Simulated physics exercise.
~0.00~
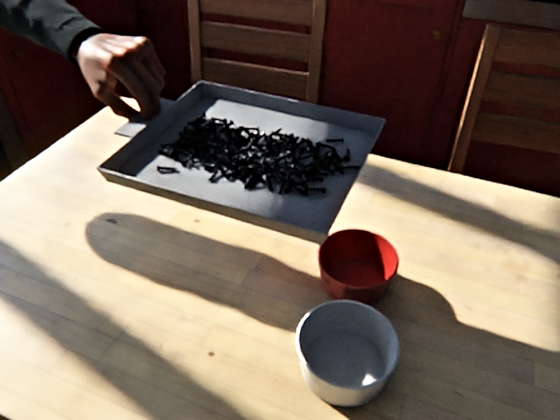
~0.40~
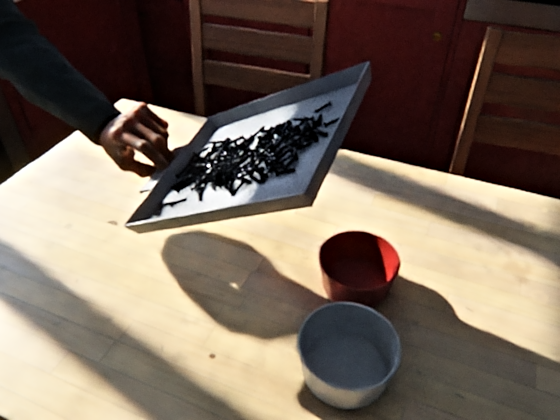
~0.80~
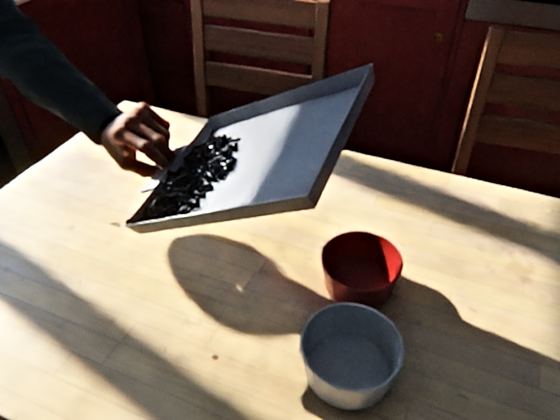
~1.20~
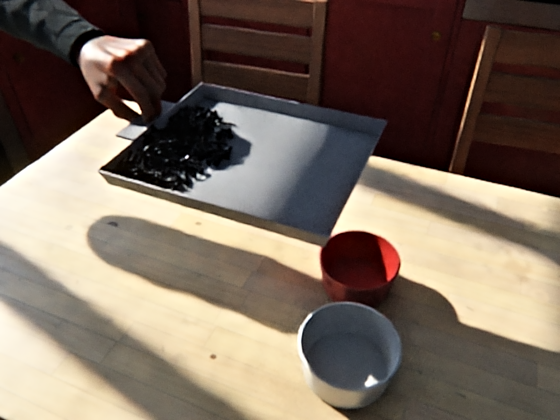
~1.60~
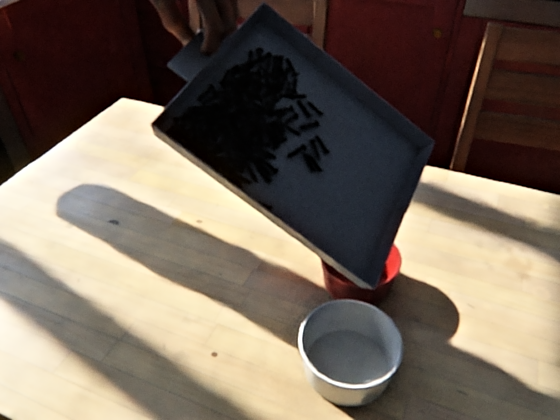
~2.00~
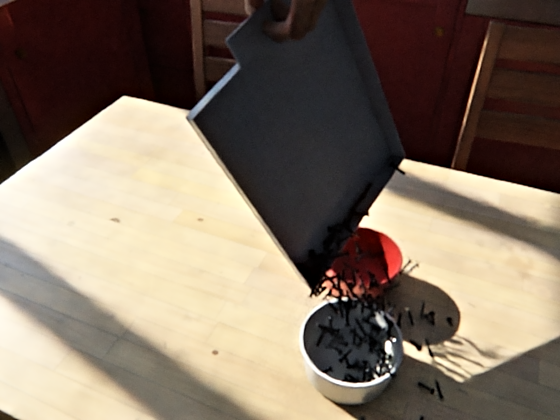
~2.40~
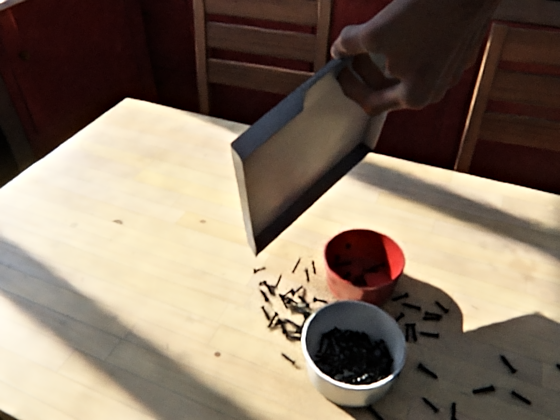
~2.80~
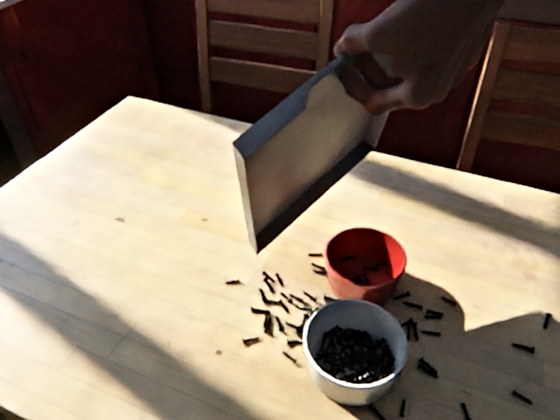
A hand tilted a tray of small black screws so they slid to the left, levelled it, then tipped it steeply to the right, pouring many into a white dish and a few into a red one, while plenty ended up scattered across the table.
